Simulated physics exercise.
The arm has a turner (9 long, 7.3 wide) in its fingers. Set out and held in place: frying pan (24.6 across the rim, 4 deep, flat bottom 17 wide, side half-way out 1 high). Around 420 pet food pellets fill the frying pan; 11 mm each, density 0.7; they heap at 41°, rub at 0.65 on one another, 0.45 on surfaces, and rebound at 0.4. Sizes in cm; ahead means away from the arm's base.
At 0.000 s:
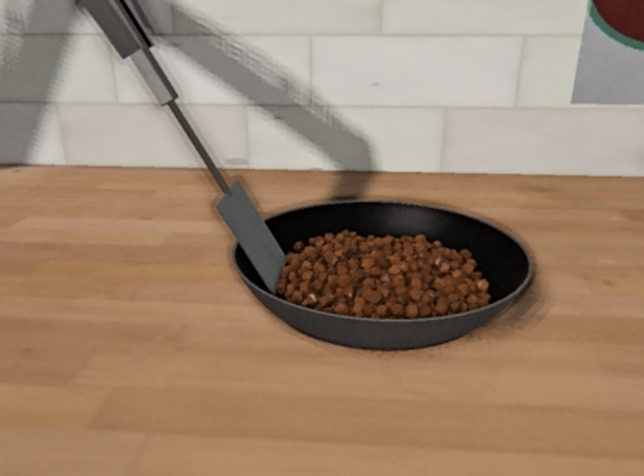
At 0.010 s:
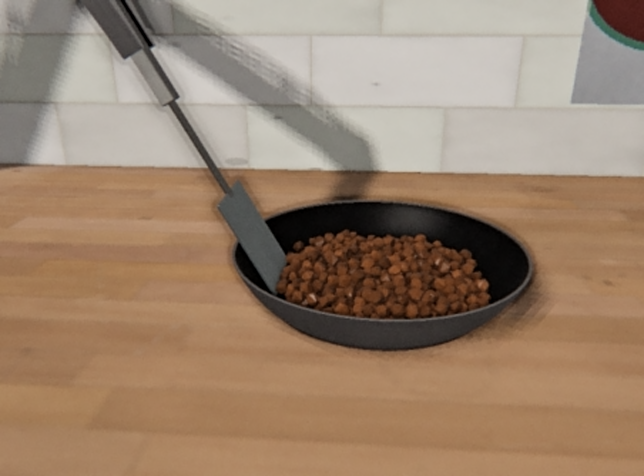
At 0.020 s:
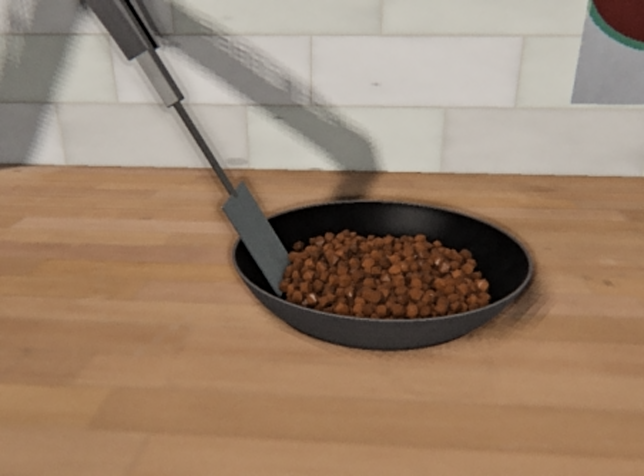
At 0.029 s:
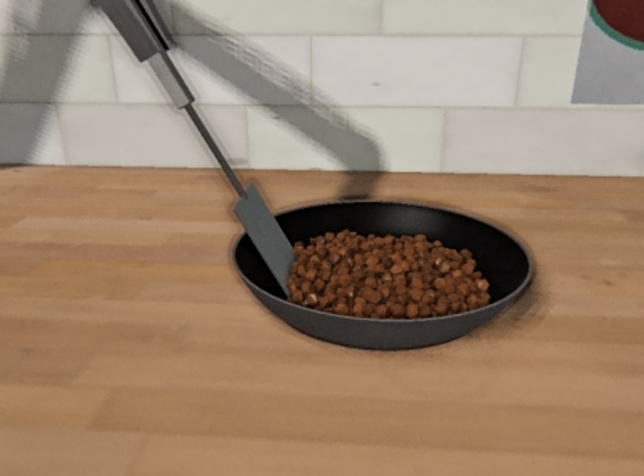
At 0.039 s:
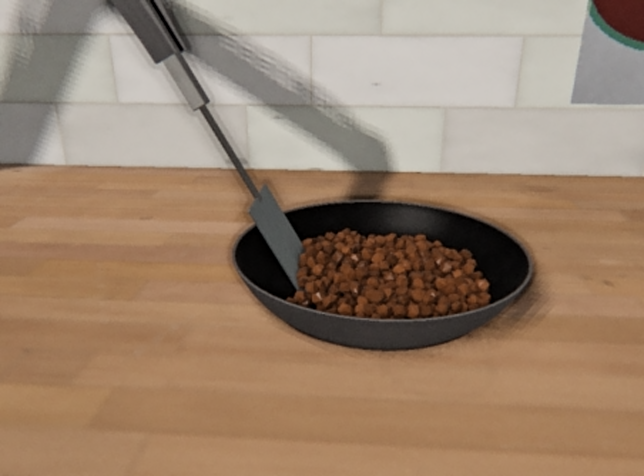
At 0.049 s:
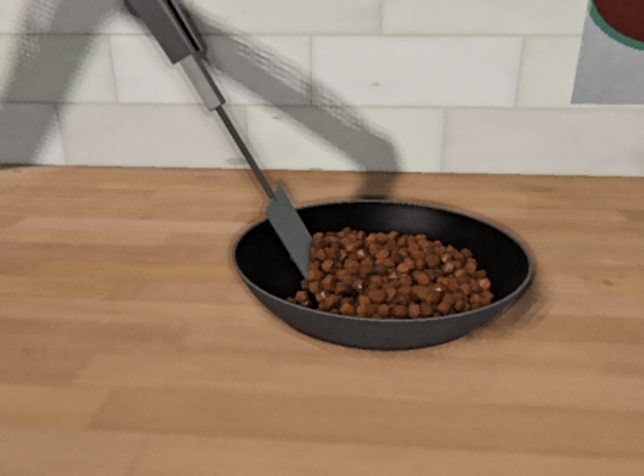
At the start, a gray turner held by a robotic arm rests at the left side of a dark frying pan heaped with small brown pellets on a wooden counter. The arm then moves the turner slowly a short way right, nudging the pellets' left edge slightly rightward while the pan stays still.
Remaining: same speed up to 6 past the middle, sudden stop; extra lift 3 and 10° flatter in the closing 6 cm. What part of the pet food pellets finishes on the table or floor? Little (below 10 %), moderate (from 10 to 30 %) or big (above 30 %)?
A moderate share, from 10 to 30 %, ends on the table or floor.
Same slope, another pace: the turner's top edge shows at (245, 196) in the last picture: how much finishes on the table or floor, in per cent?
Some 0 per cent.
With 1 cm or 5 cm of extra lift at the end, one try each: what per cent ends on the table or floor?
About 15 and 15 per cent.
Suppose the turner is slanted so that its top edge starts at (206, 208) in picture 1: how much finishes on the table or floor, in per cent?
About 20 per cent.
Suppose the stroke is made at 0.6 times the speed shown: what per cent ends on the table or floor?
Some 5 per cent.
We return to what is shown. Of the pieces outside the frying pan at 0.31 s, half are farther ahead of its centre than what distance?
About 24 cm.
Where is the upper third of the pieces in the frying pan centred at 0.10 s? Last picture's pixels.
Around (415, 258).
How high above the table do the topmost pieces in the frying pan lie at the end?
Some 5.0 cm.
By 0.07 s, sloping 61°, highest piece 6 above the table; 420 in the frying pan.
By 0.10 s, sloping 58°, highest piece 7 above the table; 420 in the frying pan.
By 0.31 s, sloping 51°, highest piece 5 above the table; 346 in the frying pan, 68 on the table or floor, 6 on the blade or in flight.
By 1.36 s, sloping 51°, highest piece 5 above the table; 346 in the frying pan, 74 on the table or floor.
Final count, 346 in the frying pan, 74 on the table or floor. That is 18 % on the table or floor.
